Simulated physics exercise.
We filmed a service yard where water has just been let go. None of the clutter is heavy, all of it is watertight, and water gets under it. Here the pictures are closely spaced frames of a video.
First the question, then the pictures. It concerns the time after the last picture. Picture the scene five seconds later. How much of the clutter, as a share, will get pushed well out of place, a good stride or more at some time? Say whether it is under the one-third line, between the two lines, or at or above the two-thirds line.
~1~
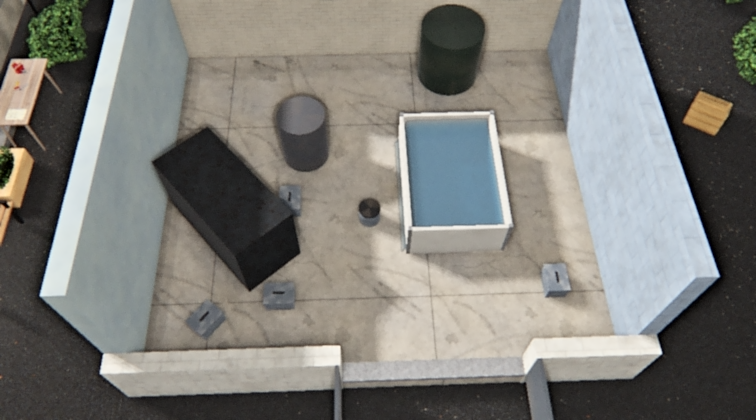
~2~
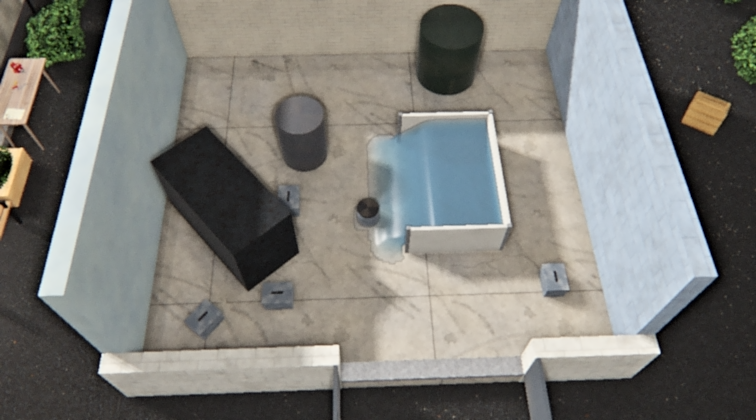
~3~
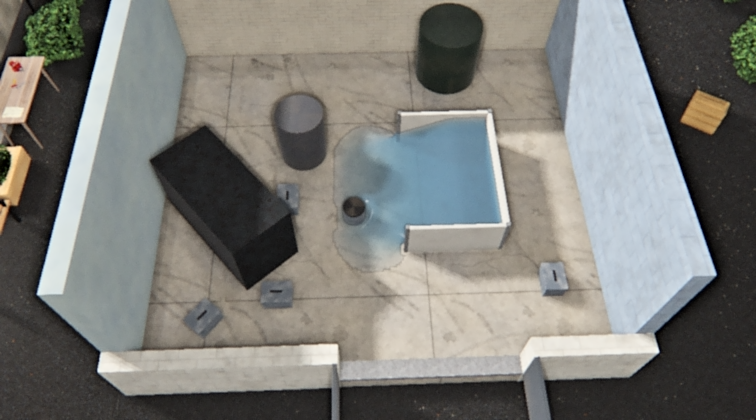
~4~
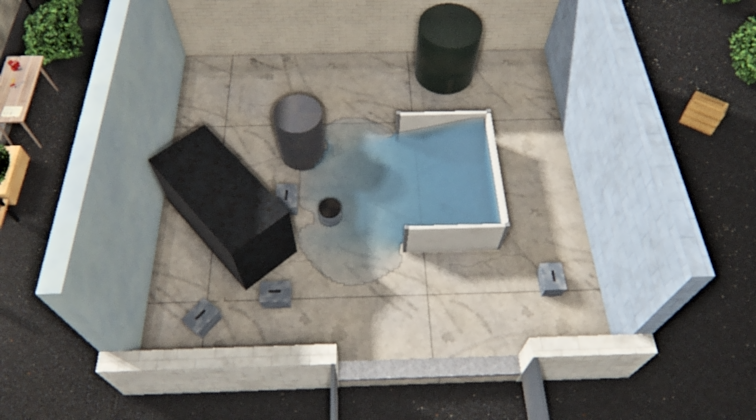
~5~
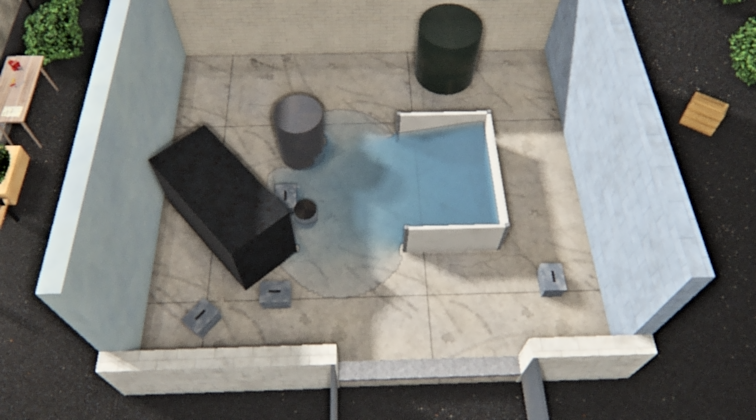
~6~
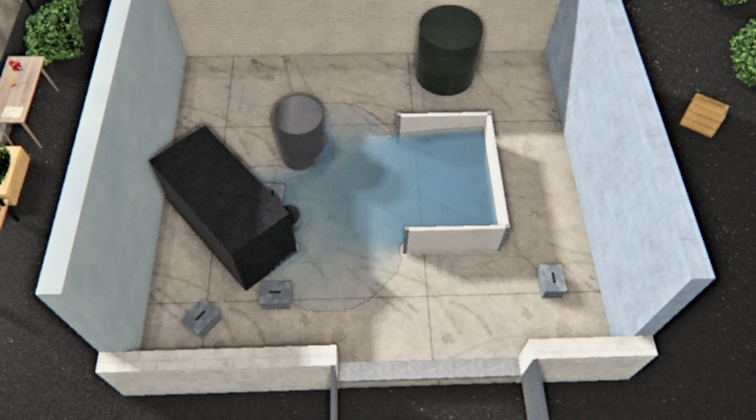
Two thirds plus.
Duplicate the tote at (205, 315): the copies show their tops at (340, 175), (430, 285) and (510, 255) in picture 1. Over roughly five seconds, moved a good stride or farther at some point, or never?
One by one: Knocked well away; hardly budges; hardly budges.
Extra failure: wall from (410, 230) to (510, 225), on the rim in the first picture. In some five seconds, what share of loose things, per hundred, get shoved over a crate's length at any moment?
About 0 per cent.
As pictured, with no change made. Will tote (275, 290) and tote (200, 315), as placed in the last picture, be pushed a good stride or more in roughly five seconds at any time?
First: Goes past it; second: Goes past it.
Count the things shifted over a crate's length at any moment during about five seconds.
I count 4.
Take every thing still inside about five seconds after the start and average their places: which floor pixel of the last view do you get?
Roughly (262, 213).
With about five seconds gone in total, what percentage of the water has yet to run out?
Something like 94 per cent, give or take.
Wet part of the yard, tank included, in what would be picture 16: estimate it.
I'd put it at some 50 per cent.
A moment on, 2 of 5 are well off their spots; 2 afloat.
Next, 3 of 5 are well off their spots; 2 afloat.
Later, 4 of 5 are well off their spots; 1 afloat.
In the end, 4 of 5 are well off their spots, and 4 have been at some point; 4 afloat.
